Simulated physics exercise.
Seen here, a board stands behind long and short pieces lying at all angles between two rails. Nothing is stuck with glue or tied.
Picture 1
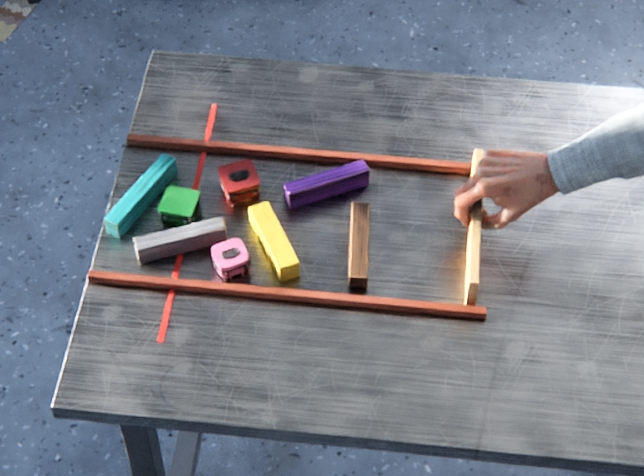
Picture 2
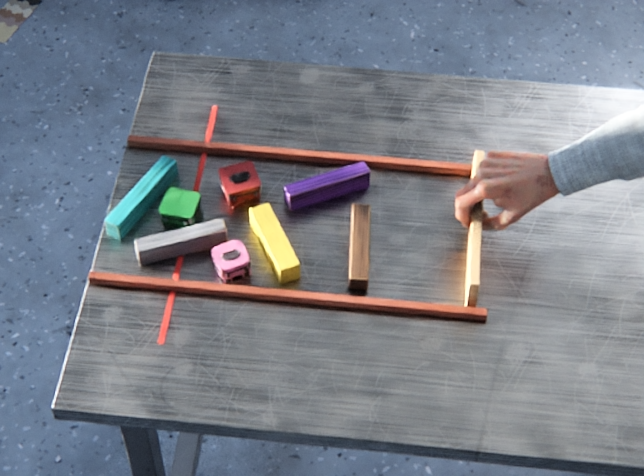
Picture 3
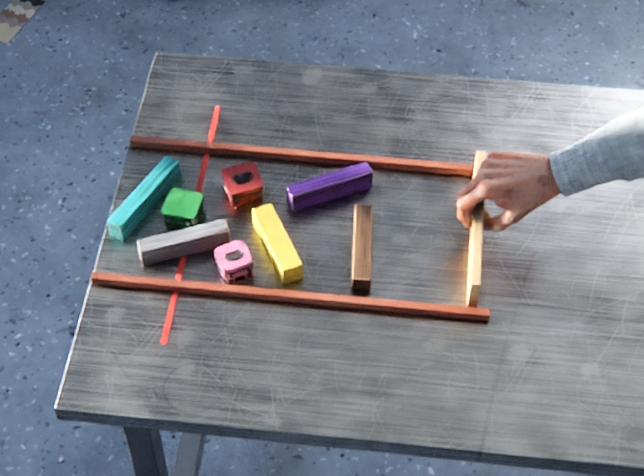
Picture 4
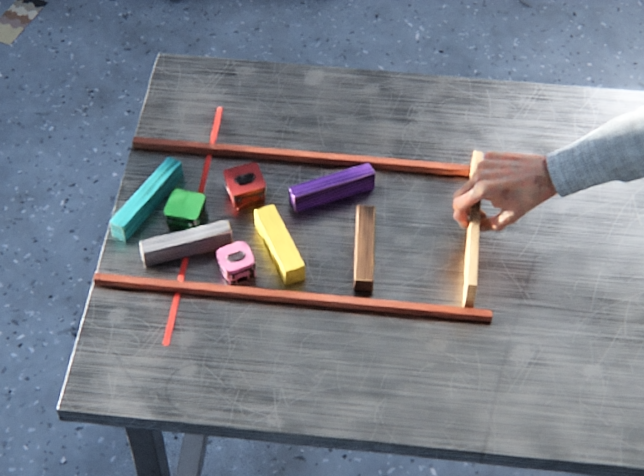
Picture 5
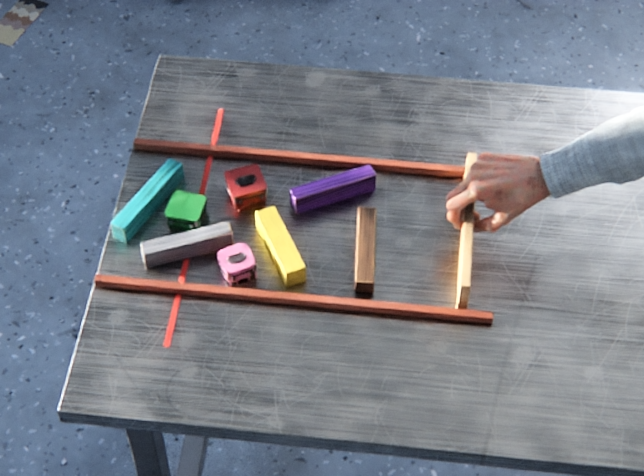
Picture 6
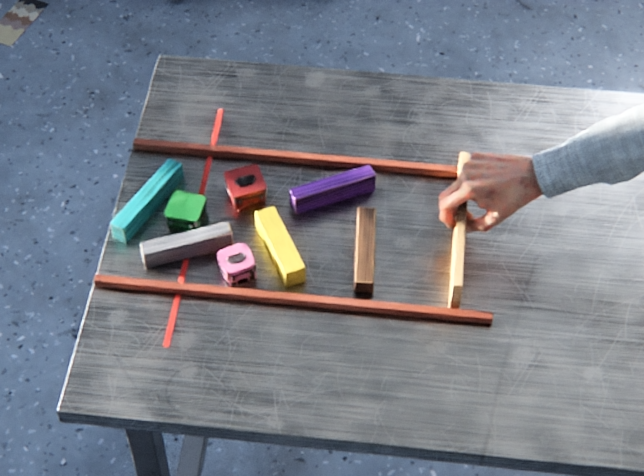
A hand gripping an upright wooden board at the right end of two orange rails stays almost still at first, while the view shifts very slightly. The hand then slides the board a short way left between the rails, toward the brown stick, and the scattered coloured sticks and blocks stay in place on the grey table.
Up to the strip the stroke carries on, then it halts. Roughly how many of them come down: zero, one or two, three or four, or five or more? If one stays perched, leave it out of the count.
One or two.
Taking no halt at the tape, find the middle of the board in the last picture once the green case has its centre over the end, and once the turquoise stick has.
The middle is at (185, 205) when it's the green case, and at (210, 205) when it's the turquoise stick.
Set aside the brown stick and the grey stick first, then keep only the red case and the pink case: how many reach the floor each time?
In order, the numbers are 0 and 1.
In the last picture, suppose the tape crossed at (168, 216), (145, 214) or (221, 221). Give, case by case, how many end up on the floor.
Result per try: 3; 5; 0.
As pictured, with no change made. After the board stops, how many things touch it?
Tally at the end: 2.
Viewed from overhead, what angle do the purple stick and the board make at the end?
The angle is some 30°.
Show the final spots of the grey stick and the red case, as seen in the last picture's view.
About (112, 241), and the other about (165, 163).
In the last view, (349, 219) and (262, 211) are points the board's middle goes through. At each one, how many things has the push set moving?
It comes to 2 for the first spot, 7 for the other.
Soon after, none off yet; turquoise stick at rest near (148, 200); green case at rest near (186, 212); grey stick at rest near (187, 245).
After that, none off yet; turquoise stick displaced a little near (137, 195); green case displaced about its own width near (158, 207); grey stick displaced a little near (144, 244).
In the end, the number that fall off is one or two; gone, turquoise stick.
